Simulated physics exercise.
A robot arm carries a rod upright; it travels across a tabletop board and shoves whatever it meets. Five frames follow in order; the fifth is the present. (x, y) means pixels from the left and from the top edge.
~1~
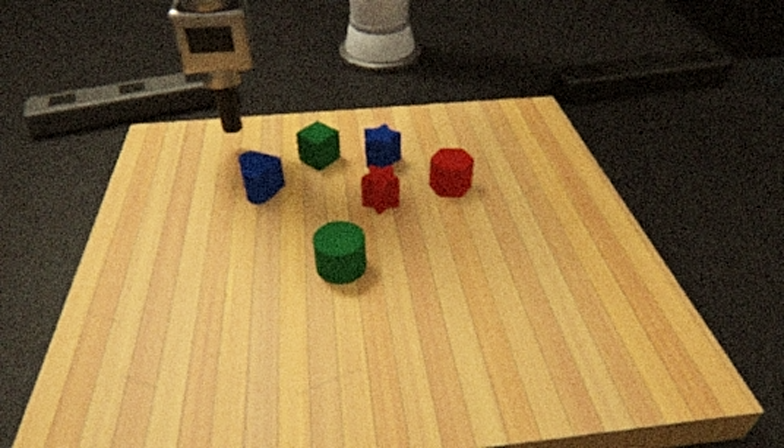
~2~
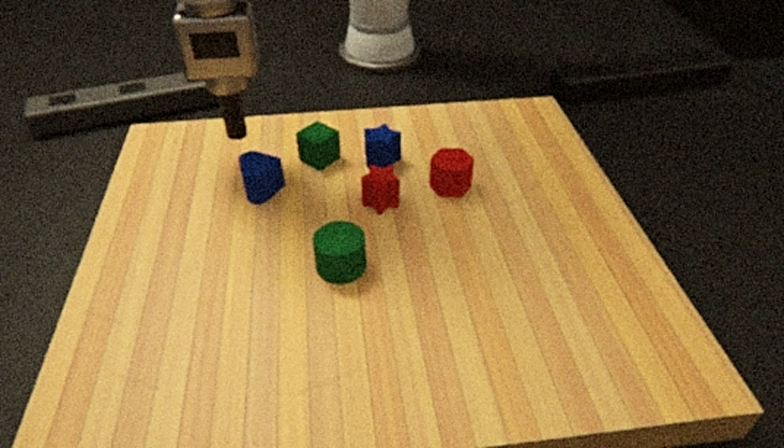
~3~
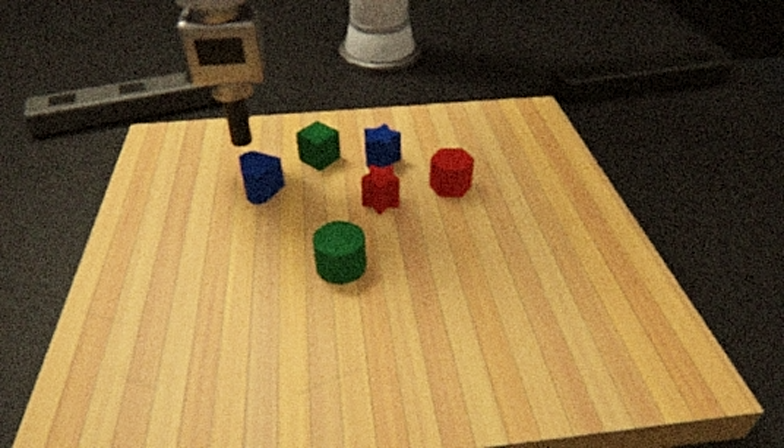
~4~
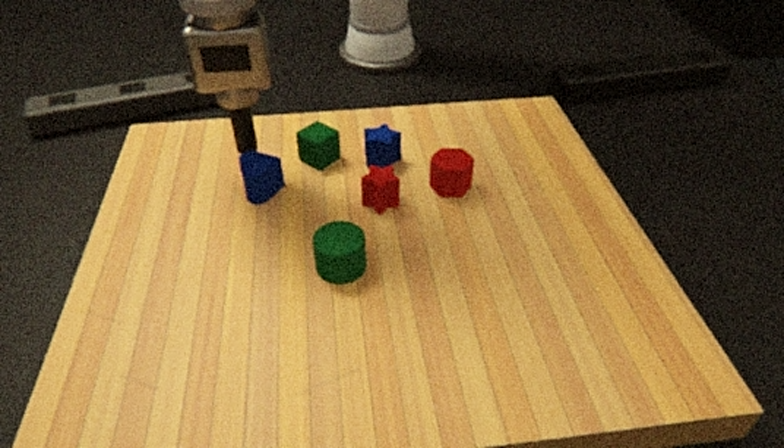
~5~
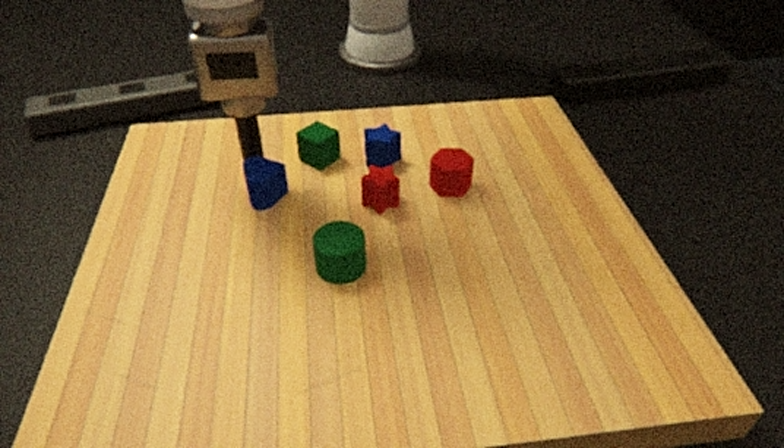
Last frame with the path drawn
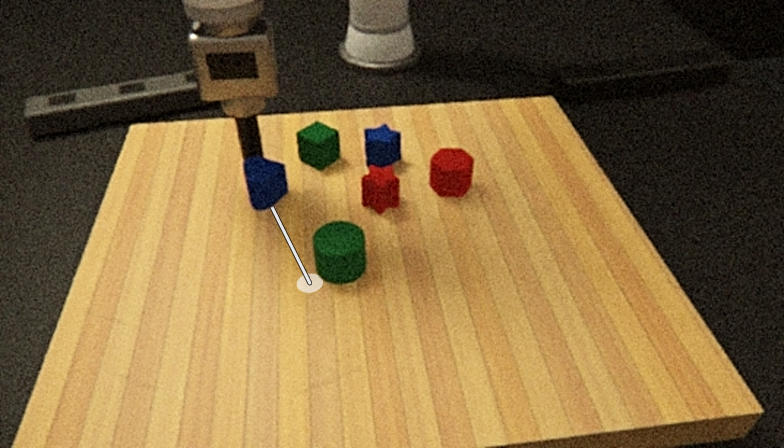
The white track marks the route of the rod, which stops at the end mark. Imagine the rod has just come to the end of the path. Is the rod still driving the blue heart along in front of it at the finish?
It seems so.
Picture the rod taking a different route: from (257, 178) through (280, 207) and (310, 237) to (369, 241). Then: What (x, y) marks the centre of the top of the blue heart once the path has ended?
My estimate: (291, 235).
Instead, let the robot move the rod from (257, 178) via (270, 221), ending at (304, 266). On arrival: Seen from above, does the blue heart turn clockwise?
In short: No.
Path on the board, from (257, 178) directly to (310, 283).
On the path given first. One third of the way, rod at (269, 187); blue heart at (281, 200).
Two thirds of the way, rod at (287, 222); blue heart at (305, 235), turned 20° anticlockwise; green circular block at (348, 244).
At the end, rod at (307, 261); blue heart at (322, 275), turned 55° anticlockwise; green square block in place; green circular block at (363, 253).
